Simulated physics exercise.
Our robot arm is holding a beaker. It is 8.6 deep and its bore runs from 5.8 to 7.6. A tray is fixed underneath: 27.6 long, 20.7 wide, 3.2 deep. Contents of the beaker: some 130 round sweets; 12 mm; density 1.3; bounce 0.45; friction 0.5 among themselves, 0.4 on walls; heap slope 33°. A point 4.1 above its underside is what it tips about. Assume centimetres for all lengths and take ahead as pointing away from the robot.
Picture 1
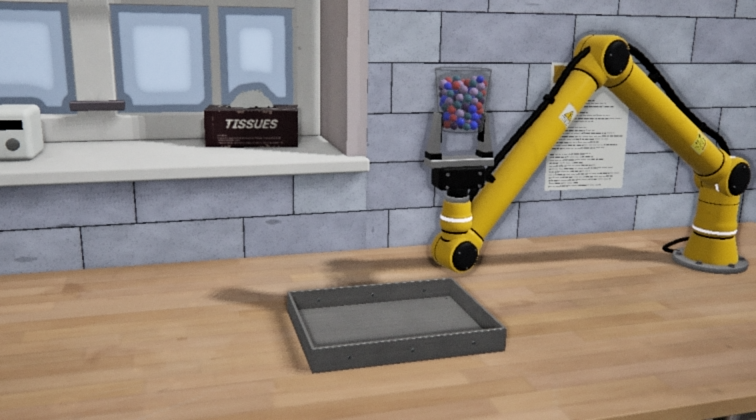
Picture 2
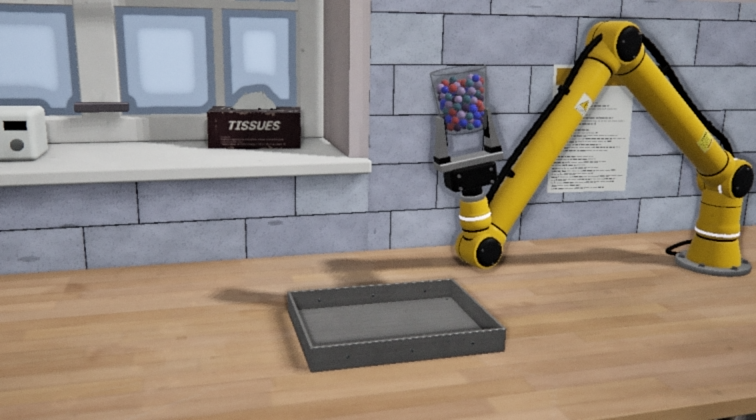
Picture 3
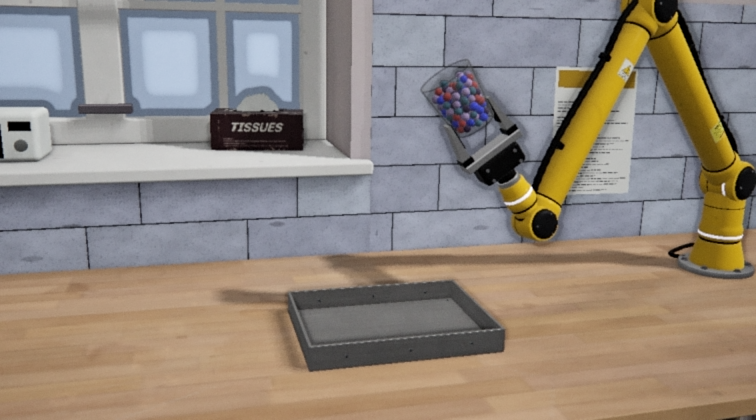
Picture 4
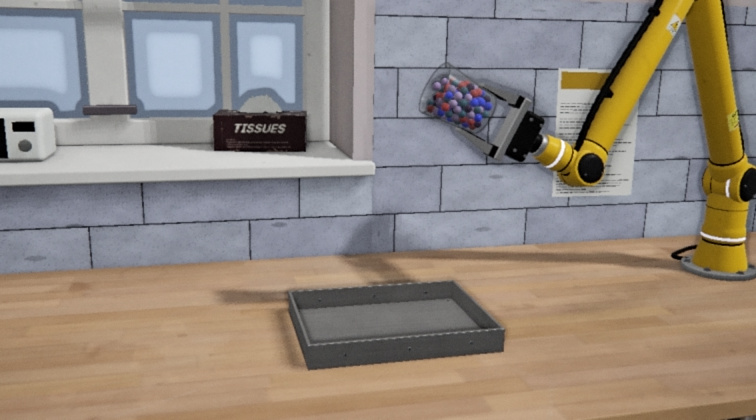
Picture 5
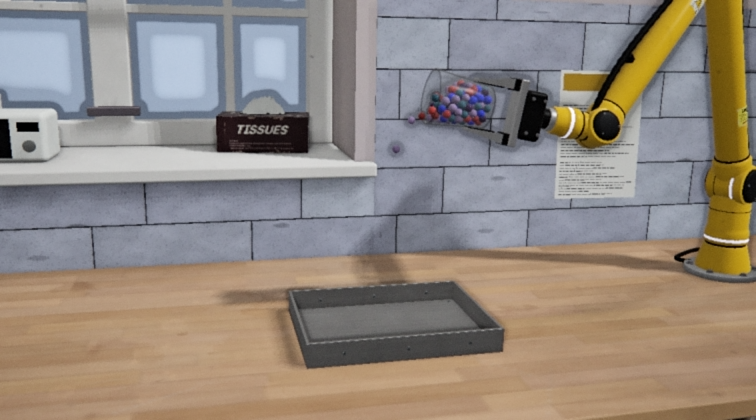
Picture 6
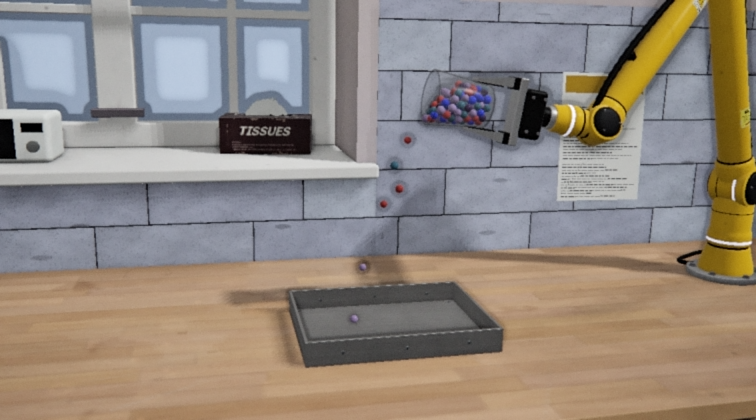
Yellow robot arm tilting a clear beaker of red, blue and grey balls leftward, a few dropping towards a grey tray below.
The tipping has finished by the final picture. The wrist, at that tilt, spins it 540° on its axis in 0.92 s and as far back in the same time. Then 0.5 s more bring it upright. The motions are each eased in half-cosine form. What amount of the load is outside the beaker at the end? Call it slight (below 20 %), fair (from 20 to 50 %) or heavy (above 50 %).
I would call it heavy, above 50 %.
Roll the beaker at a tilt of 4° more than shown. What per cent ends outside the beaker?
Share: About 80 %.
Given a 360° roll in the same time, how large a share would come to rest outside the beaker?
Roughly 60 percent, then.
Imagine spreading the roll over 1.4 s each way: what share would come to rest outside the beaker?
Estimated share: Close to 75 %.
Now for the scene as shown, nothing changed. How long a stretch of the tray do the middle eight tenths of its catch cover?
16 cm.
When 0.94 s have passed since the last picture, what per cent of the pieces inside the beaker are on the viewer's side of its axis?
I'd put it at about 65 per cent.
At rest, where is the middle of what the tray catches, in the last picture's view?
Centre: Close to (364, 326).
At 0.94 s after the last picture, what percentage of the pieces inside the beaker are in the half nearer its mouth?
Around 40 percent.
Then, 0.94 s after the last picture, tipped 81°, highest piece 36 above the table; 78 in the beaker, 43 in the tray, 2 on the table or floor, 9 in flight or on a rim.
Then, 1.87 s after the last picture, tipped 80°, highest piece 36 above the table; 73 in the tray, 47 in the beaker, 5 on the table or floor, 7 in flight or on a rim.
Then, 2.54 s after the last picture, upright, highest piece 36 above the table; 82 in the tray, 45 in the beaker, 5 on the table or floor.
Then, 3.24 s after the last picture, upright, highest piece 36 above the table; 82 in the tray, 45 in the beaker, 5 on the table or floor.
Final count, 82 in the tray, 45 in the beaker, 5 on the table or floor. That is 66 % outside the beaker.
